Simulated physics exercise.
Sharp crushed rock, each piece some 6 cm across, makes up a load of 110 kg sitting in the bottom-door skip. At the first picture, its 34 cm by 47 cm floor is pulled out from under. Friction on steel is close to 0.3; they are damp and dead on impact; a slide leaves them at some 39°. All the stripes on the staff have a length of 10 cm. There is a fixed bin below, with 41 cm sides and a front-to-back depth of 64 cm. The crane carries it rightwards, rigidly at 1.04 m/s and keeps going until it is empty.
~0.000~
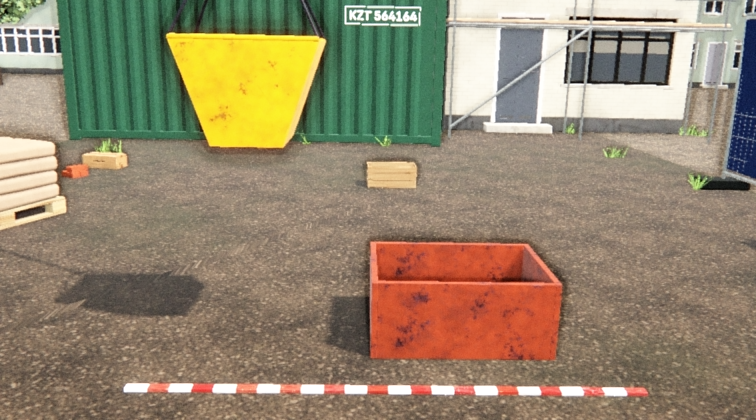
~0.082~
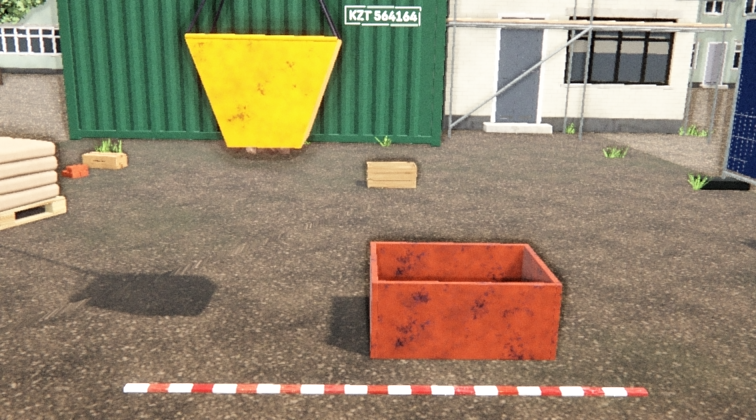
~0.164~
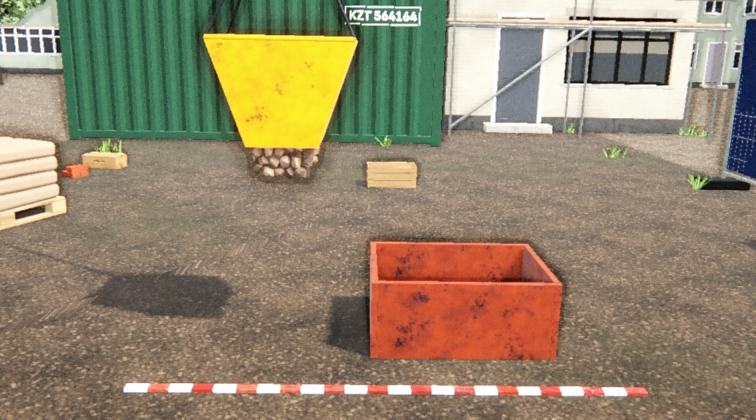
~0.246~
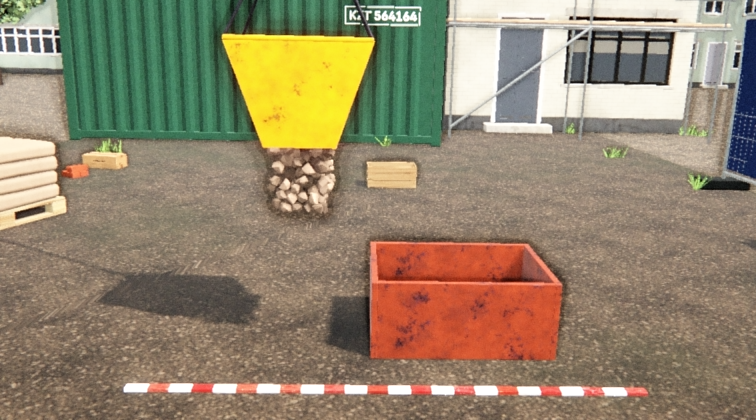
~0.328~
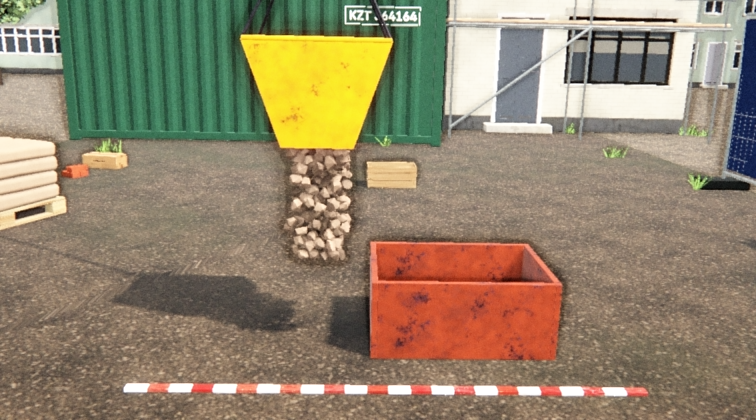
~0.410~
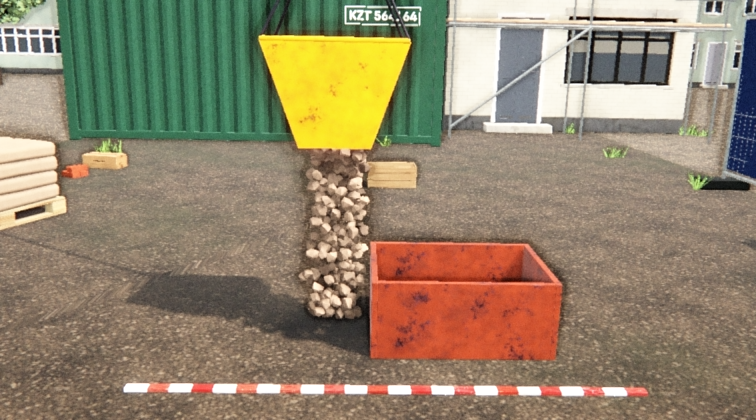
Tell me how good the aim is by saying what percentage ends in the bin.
About 38 % ends in the bin.
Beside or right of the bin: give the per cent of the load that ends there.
Share of load: Near 0 %.
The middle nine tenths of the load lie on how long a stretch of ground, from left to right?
Spread, left to right, approx 130 cm.
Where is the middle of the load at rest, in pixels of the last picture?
Centre at rest: Roughly (359, 318).
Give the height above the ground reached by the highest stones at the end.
Roughly 22 centimetres.
After 0.7 s, 0 % in the bottom-door skip, 64 % falling or lying left of the bin, 36 % falling or lying in the bin; the stones farthest right are at (432, 311).
After 1.1 s, 0 % in the bottom-door skip, 61 % falling or lying left of the bin, 38 % falling or lying in the bin, 1 % falling or lying beside or right of the bin; the stones farthest right are at (526, 319).
After 1.7 s, 0 % in the bottom-door skip, 61 % falling or lying left of the bin, 38 % falling or lying in the bin, 1 % falling or lying beside or right of the bin; the stones farthest right are at (526, 314).
After 2.6 s, 0 % in the bottom-door skip, 61 % falling or lying left of the bin, 38 % falling or lying in the bin, 1 % falling or lying beside or right of the bin; the stones farthest right are at (526, 314).
After 4.5 s, 0 % in the bottom-door skip, 61 % left of the bin, 38 % in the bin, 1 % beside or right of the bin; the stones farthest right are at (526, 314).
